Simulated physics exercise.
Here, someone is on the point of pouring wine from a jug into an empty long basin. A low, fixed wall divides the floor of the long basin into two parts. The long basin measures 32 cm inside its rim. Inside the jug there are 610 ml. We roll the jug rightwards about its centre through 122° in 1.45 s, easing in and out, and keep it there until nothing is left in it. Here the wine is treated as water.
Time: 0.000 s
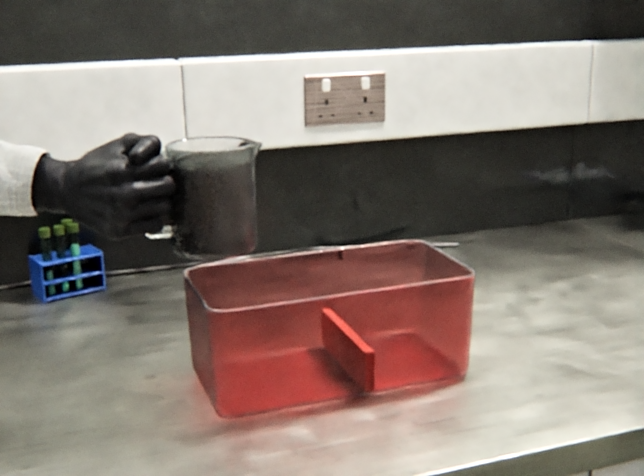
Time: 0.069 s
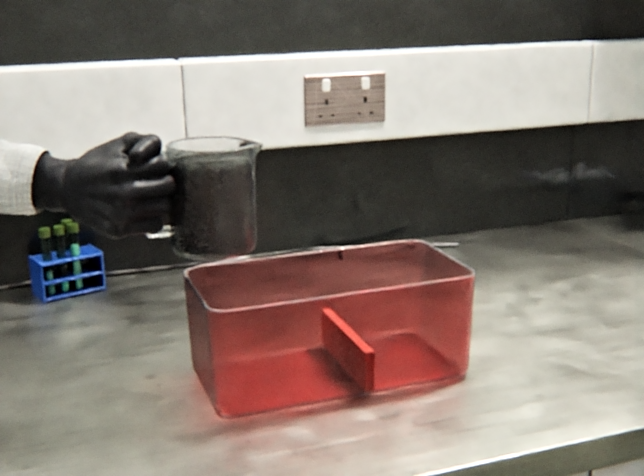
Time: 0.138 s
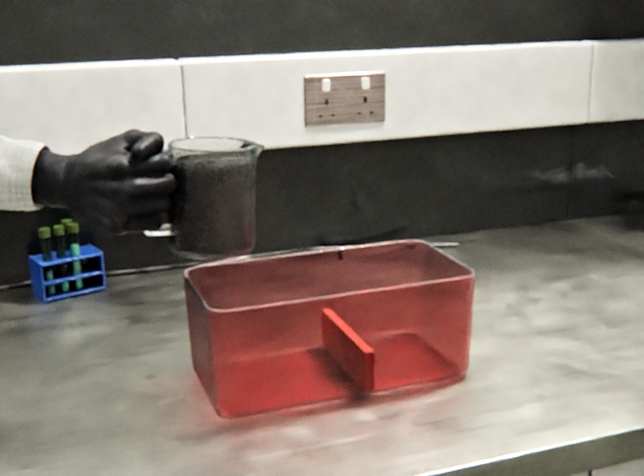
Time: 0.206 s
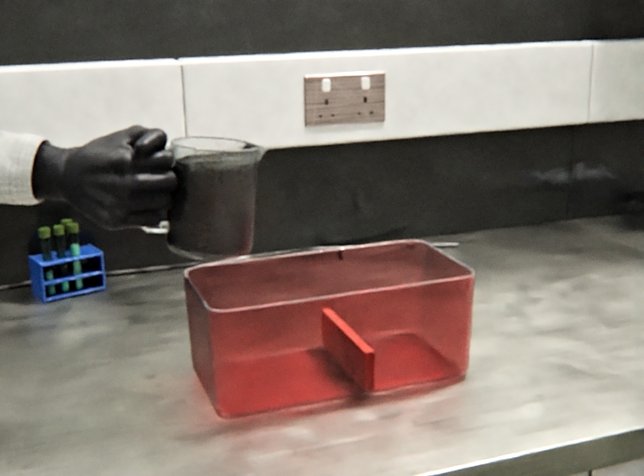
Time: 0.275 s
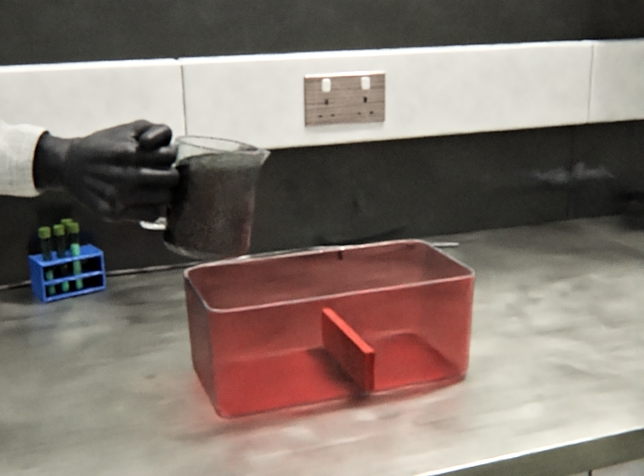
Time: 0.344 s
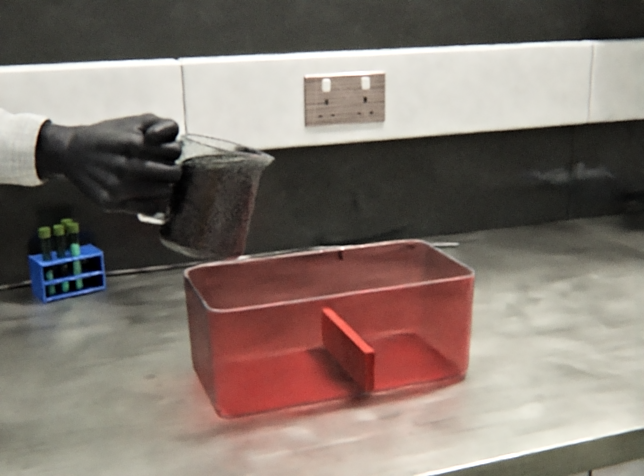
The footage shows a black-gloved hand holding a jug of dark liquid above a clear, red-tinted long basin with a low red wall inside. The jug stays nearly upright at first, then tilts slightly to the right.
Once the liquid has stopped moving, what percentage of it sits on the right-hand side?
About 8 per cent.
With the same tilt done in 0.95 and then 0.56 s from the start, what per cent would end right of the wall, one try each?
Some 5 and 5 per cent, in that order.
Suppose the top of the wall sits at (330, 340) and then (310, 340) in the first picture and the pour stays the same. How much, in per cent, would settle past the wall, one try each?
One try each: Around 55 percent and then around 75 percent.
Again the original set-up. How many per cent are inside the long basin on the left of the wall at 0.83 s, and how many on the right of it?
Left about 10, right about 1.
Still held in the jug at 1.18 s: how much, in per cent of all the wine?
Close to 14 percent of the whole amount.
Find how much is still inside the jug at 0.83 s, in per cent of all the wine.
About 74 per cent.
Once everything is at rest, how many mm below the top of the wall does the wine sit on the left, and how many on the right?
On the left it's about 28 mm; on the right, about 48 mm.
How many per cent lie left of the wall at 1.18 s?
About 70 percent.
By 0.83 s the tilt is 74° and 74 per cent is still to pour, 11 is left of the wall and 1 right of it.
By 1.18 s the tilt is 112° and 15 per cent is still to pour, 70 is left of the wall and 6 right of it.
By 1.55 s the tilt is 122° and 0 per cent is still to pour, 90 is left of the wall and 8 right of it.
By 1.95 s the tilt is 122° and 0 per cent is still to pour, 90 is left of the wall and 9 right of it.
At rest 90 per cent lies left of the wall, 8 right of it and 1 outside.
